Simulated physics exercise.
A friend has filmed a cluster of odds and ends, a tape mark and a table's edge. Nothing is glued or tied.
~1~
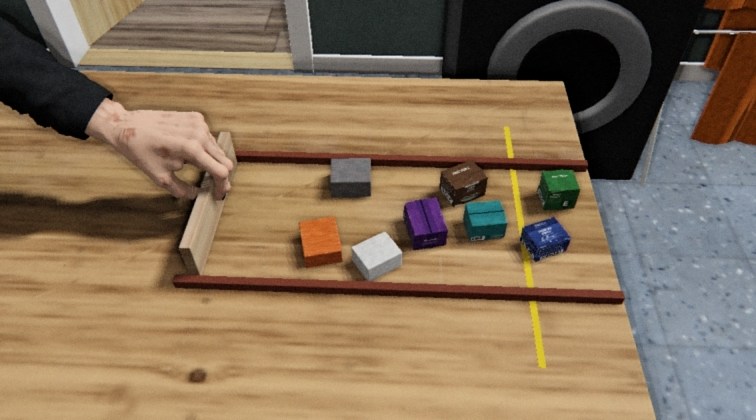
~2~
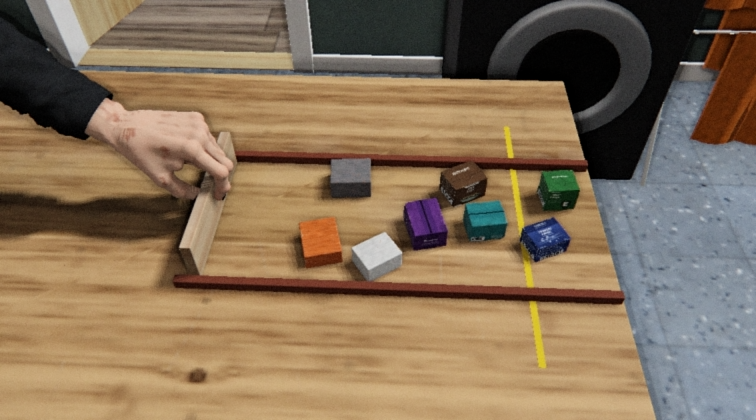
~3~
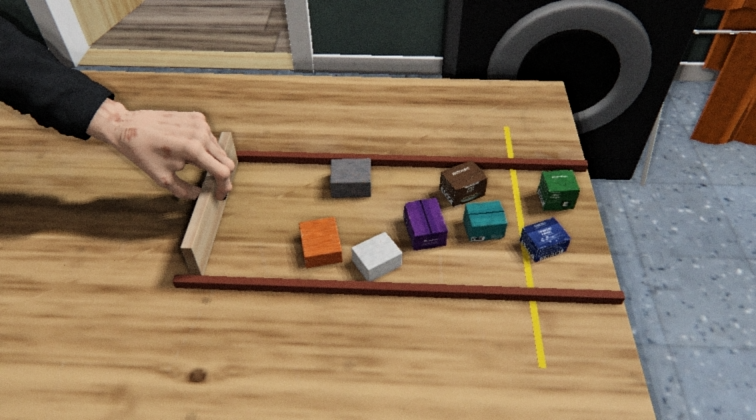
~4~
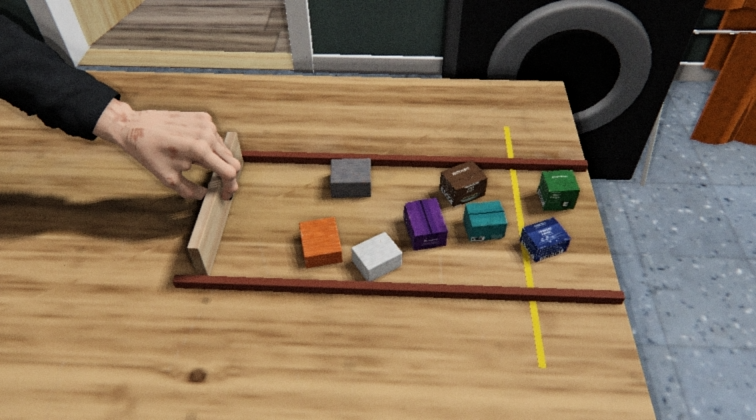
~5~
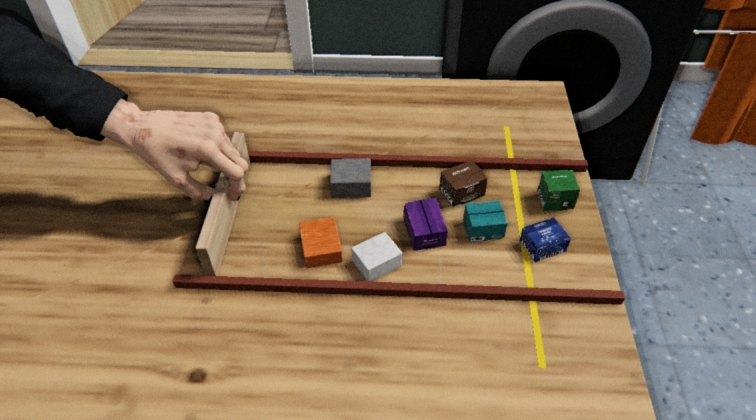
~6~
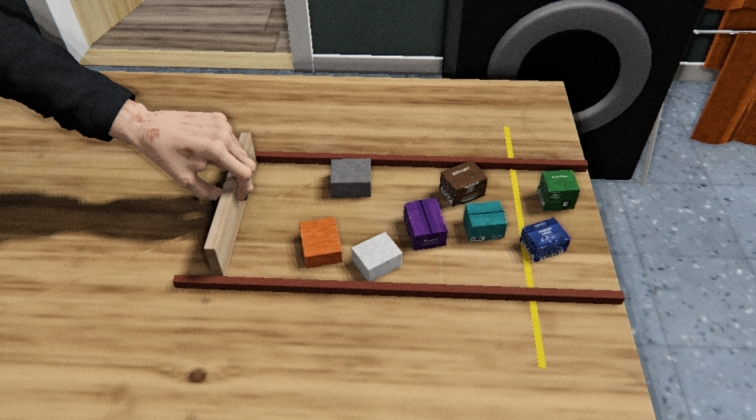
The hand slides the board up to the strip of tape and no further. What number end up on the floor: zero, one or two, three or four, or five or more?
As it turns out, the number that fall off is one or two.
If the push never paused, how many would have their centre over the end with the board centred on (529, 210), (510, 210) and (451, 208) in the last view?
The counts: 1, 1 and 0.
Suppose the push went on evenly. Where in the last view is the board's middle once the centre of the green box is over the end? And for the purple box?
Near (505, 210) and (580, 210).
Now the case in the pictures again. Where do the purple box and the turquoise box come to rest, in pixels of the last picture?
Near (544, 210) and (584, 211).
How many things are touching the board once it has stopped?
The number is 3.
A little later, none off yet; green box at rest near (558, 191); blue box at rest near (545, 239); turquoise box at rest near (485, 221).
When it is over, the number that fall off is one or two; down, green box.
